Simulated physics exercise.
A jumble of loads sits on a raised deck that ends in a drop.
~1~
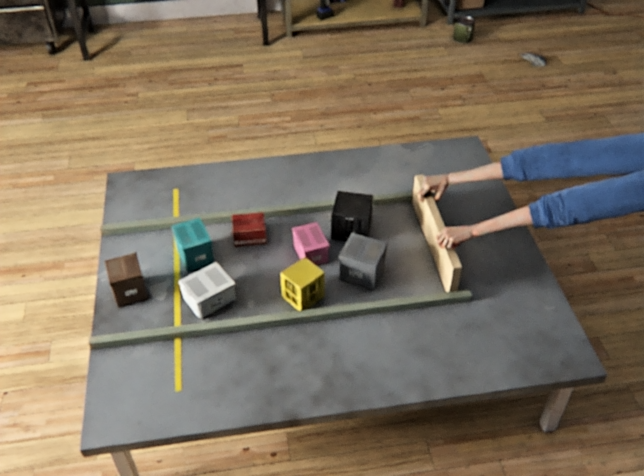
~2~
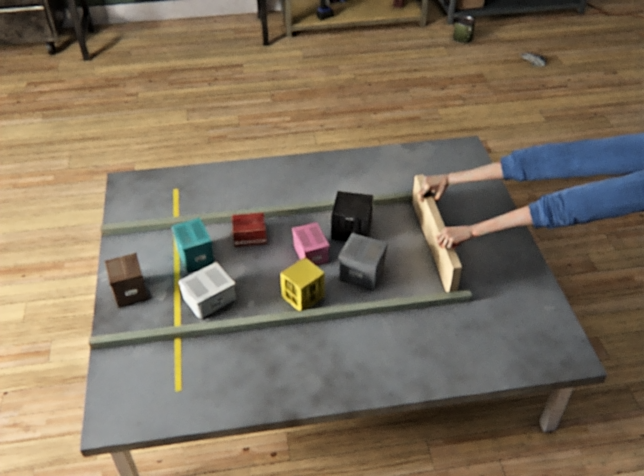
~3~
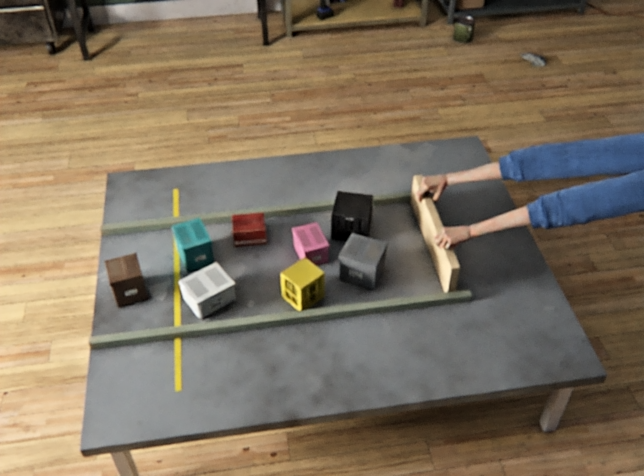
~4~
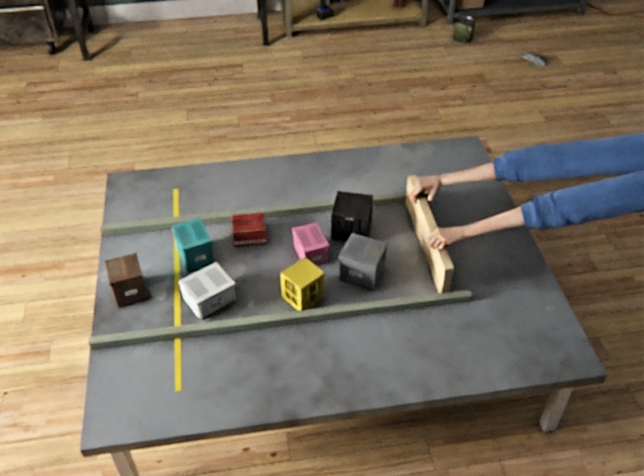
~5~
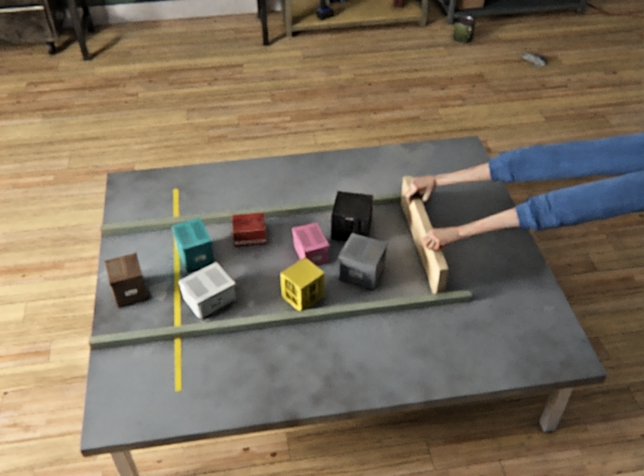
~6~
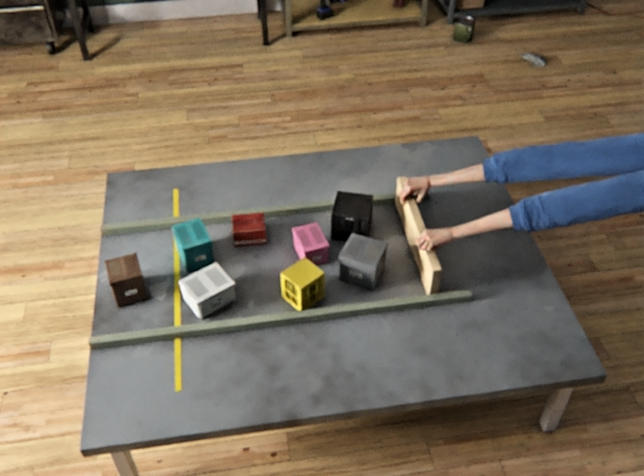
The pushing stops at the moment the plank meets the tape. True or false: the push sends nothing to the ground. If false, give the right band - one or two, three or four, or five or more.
False, one or two.
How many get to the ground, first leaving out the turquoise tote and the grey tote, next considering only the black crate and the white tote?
In the first try 1, in the other 0.
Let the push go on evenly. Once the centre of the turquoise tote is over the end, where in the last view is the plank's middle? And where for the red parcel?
First it's close to (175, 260), next close to (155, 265).
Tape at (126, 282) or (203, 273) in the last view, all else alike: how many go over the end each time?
Down on the ground: 6 and 1.
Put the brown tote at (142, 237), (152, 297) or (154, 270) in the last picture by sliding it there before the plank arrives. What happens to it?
The brown tote falls; is lost; tumbles off.
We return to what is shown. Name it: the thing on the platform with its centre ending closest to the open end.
The turquoise tote.
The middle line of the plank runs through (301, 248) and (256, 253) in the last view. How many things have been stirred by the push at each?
The first number is 5, the next one 7.
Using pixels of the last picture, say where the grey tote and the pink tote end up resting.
Reading them off: First (154, 294); then (131, 273).
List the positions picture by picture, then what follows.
Brown tote (127, 280); turquoise tote (194, 246); white tote (208, 291); plank (435, 232); tape (177, 276), in the first frame.
Turquoise tote (194, 246); plank (435, 232), in the second frame.
White tote (208, 291); yellow crate (303, 285), in the third frame.
Brown tote (127, 280); grey tote (363, 262), in the fourth frame.
Turquoise tote (194, 246); black crate (352, 217), in the fifth frame.
Brown tote (127, 280); turquoise tote (194, 246); white tote (208, 291); plank (417, 234); tape (177, 276), in the sixth frame.
Early on, none off yet; brown tote at rest near (127, 280); turquoise tote at rest near (194, 246); white tote at rest near (208, 291).
Finally, the number that fall off is one or two; lost, brown tote.
